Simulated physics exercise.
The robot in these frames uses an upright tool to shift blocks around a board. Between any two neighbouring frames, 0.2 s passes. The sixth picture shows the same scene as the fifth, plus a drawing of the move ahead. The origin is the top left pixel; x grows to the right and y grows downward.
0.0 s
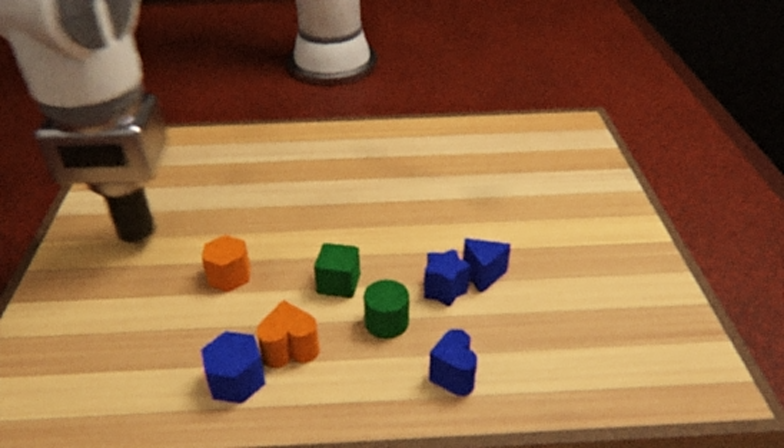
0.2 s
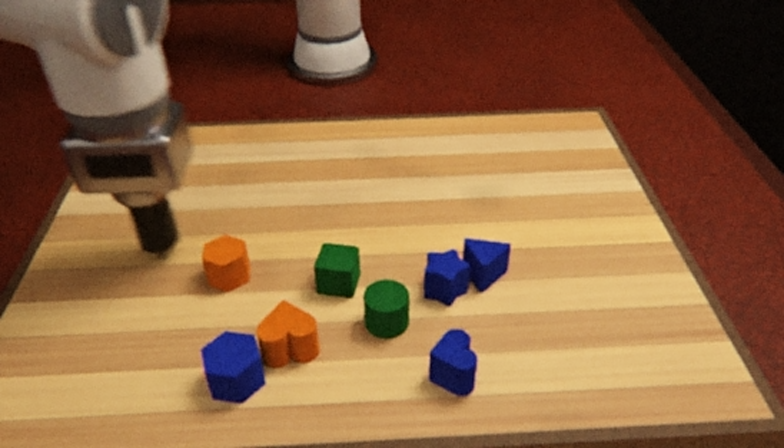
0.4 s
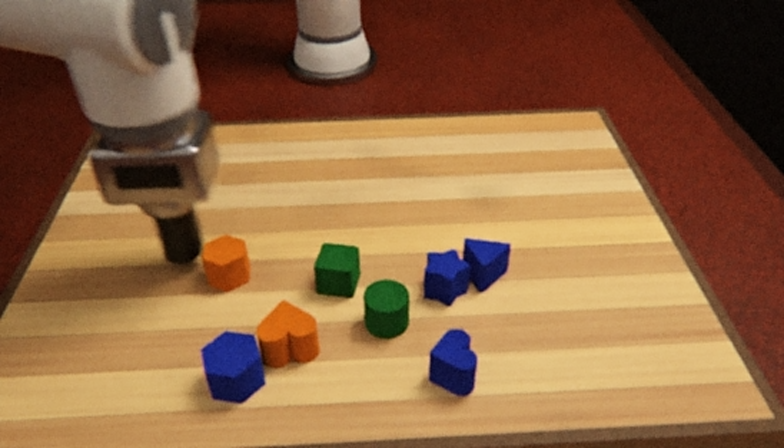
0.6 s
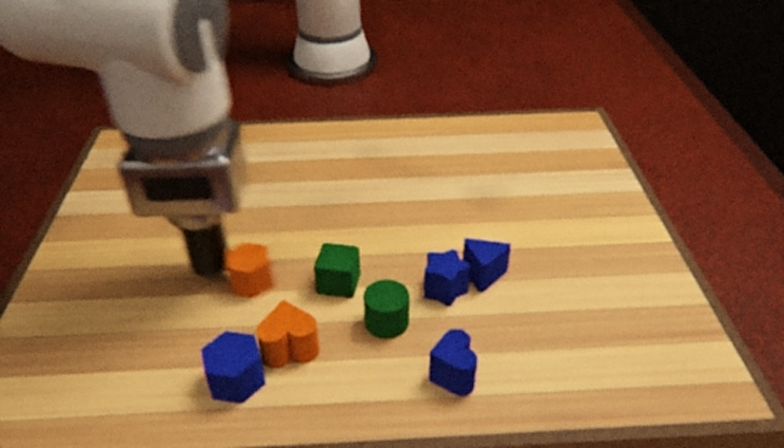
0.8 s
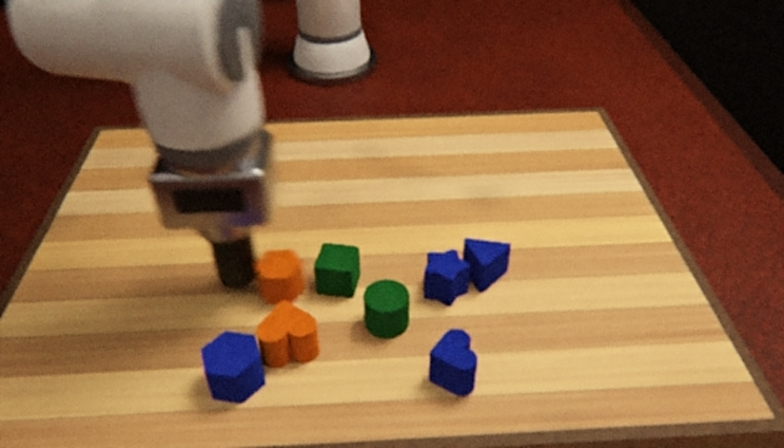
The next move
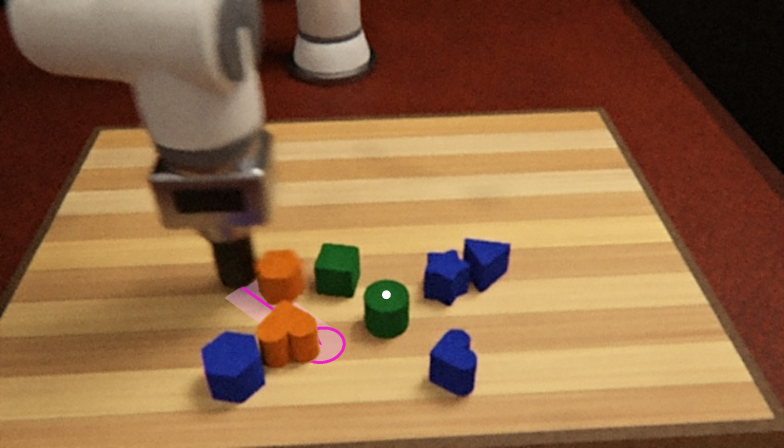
Robot arm moving right across a wooden board, its dark upright tool meeting an orange hexagonal block and pushing it rightward.
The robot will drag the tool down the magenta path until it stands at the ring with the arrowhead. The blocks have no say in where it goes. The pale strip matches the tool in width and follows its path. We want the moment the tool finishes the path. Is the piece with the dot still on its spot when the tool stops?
Yes, it checks out.
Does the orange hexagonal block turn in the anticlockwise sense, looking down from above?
Yes - that is the case.
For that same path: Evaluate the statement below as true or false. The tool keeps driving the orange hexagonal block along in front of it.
Answer: False.
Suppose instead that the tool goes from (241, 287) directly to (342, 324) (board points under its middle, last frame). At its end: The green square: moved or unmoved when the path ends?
The green square will not stay where it is.
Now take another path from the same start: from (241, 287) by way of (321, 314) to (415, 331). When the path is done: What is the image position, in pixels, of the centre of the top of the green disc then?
It is at (461, 302).
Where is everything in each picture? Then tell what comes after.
The first picture shows lower end of the tool (137, 231), tops of blocks, blue hexagonal block (230, 353), orange hexagonal block (224, 249), orange heart (286, 322), green square (337, 256), green disc (386, 295).
The second picture shows tool (160, 241), blocks as before.
The third picture shows tool (185, 252), blocks as before.
The fourth picture shows tool (211, 263), orange hexagonal block (247, 256).
The fifth picture shows tool (238, 275), blue hexagonal block (230, 353), orange hexagonal block (279, 263), orange heart (286, 322), green square (337, 256), green disc (386, 295).
The drawn path runs from (241, 287) directly to (322, 345); the dot is on the green disc.
The first path, step by step. One third of the way, tool (266, 293); orange hexagonal block (306, 271), turned 40° anticlockwise; green square (346, 255), turned 15° anticlockwise.
Two thirds of the way, tool (293, 313); orange hexagonal block (331, 281), turned 70° anticlockwise; orange heart (290, 335), turned 25° clockwise; green square (356, 254), turned 45° anticlockwise.
At the end, tool (320, 333); blue hexagonal block not moved; orange hexagonal block (335, 282), turned 75° anticlockwise; orange heart (297, 350), turned 75° clockwise; green square (357, 254), turned 50° anticlockwise; green disc not moved.
